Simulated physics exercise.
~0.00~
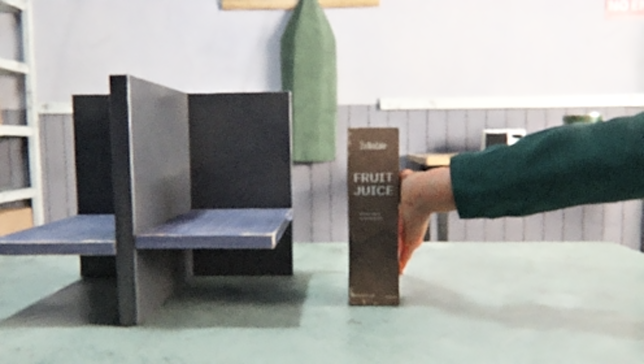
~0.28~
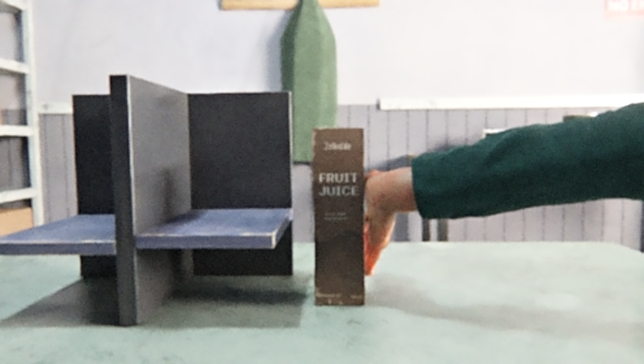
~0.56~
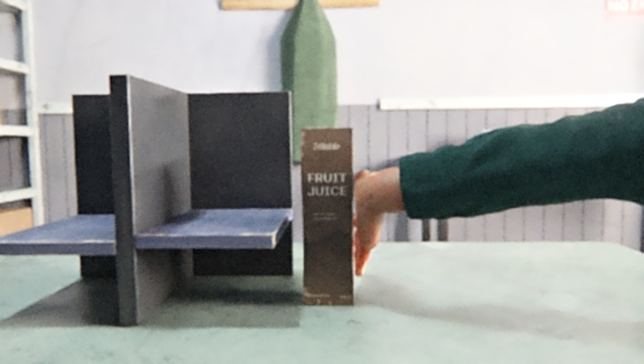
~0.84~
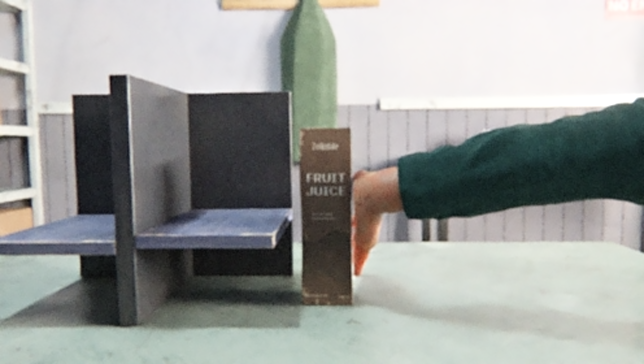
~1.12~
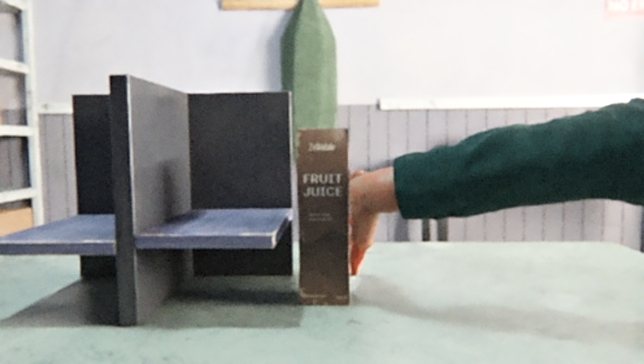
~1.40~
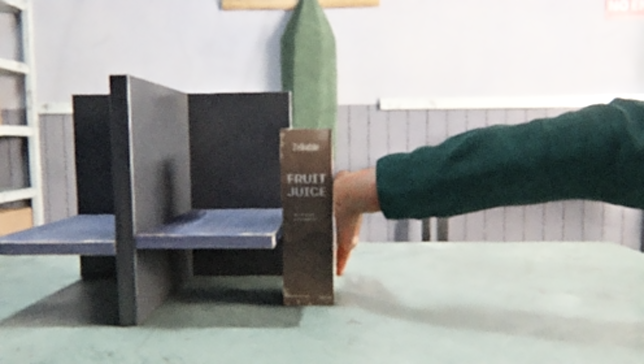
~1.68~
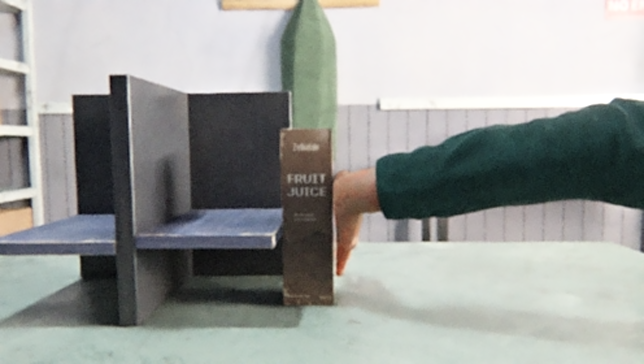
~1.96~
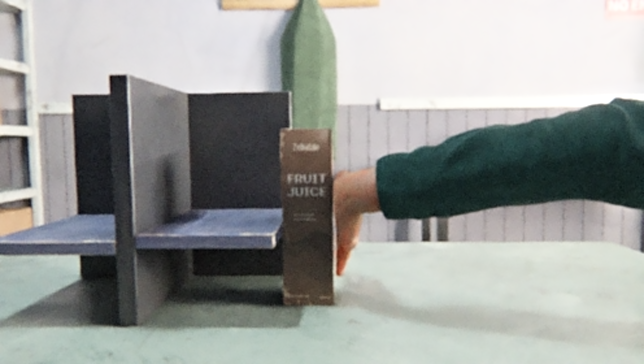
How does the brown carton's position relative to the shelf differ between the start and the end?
At the start the brown carton stands to the right of the shelf with a clear gap between them. By the end it is farther left, right up at the shelf's right edge.
